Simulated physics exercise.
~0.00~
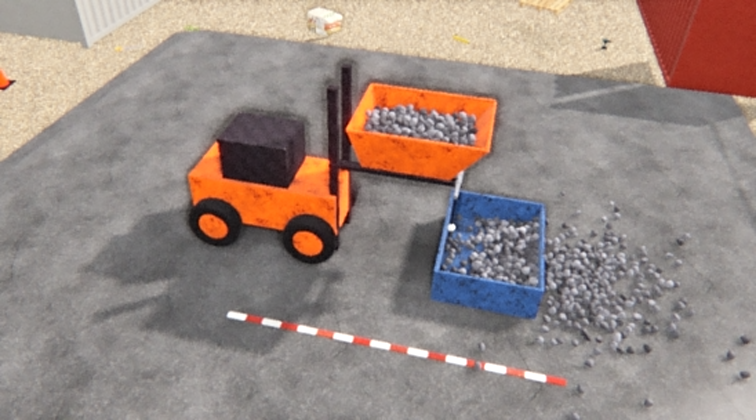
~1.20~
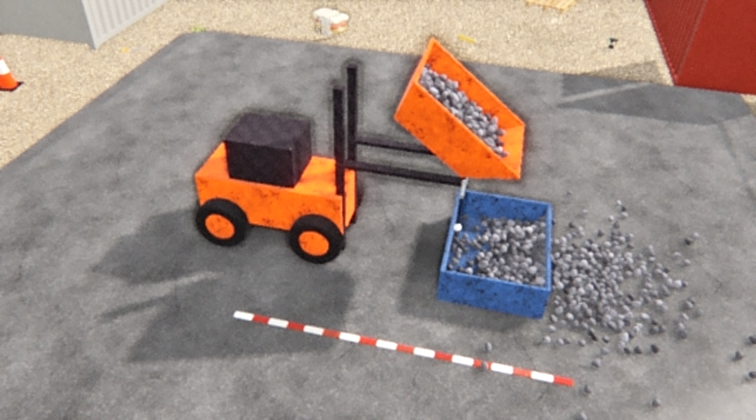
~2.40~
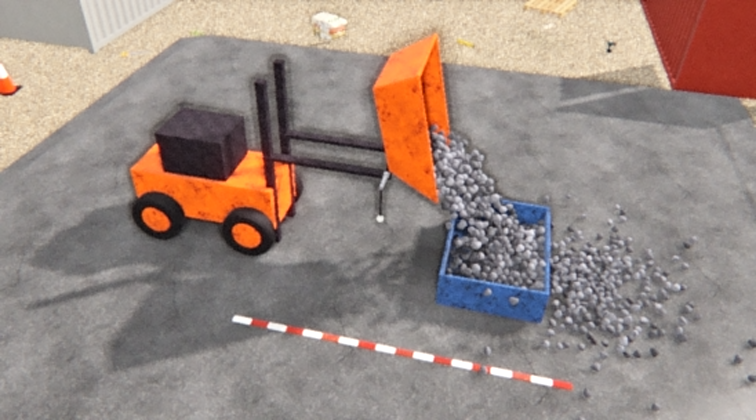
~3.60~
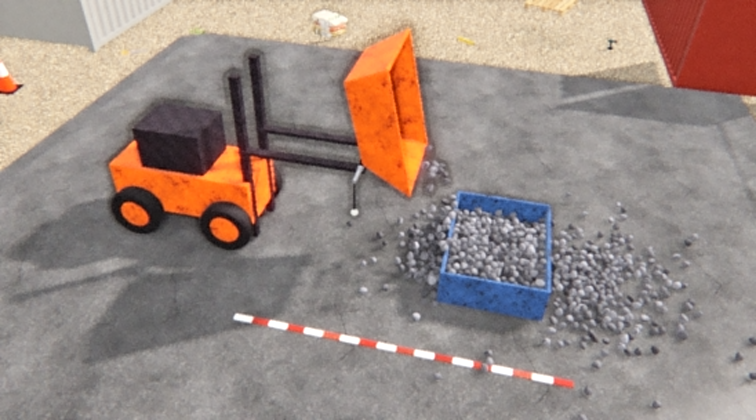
An orange forklift tips its skip of grey stones into a blue bin while backing left, spilling some.
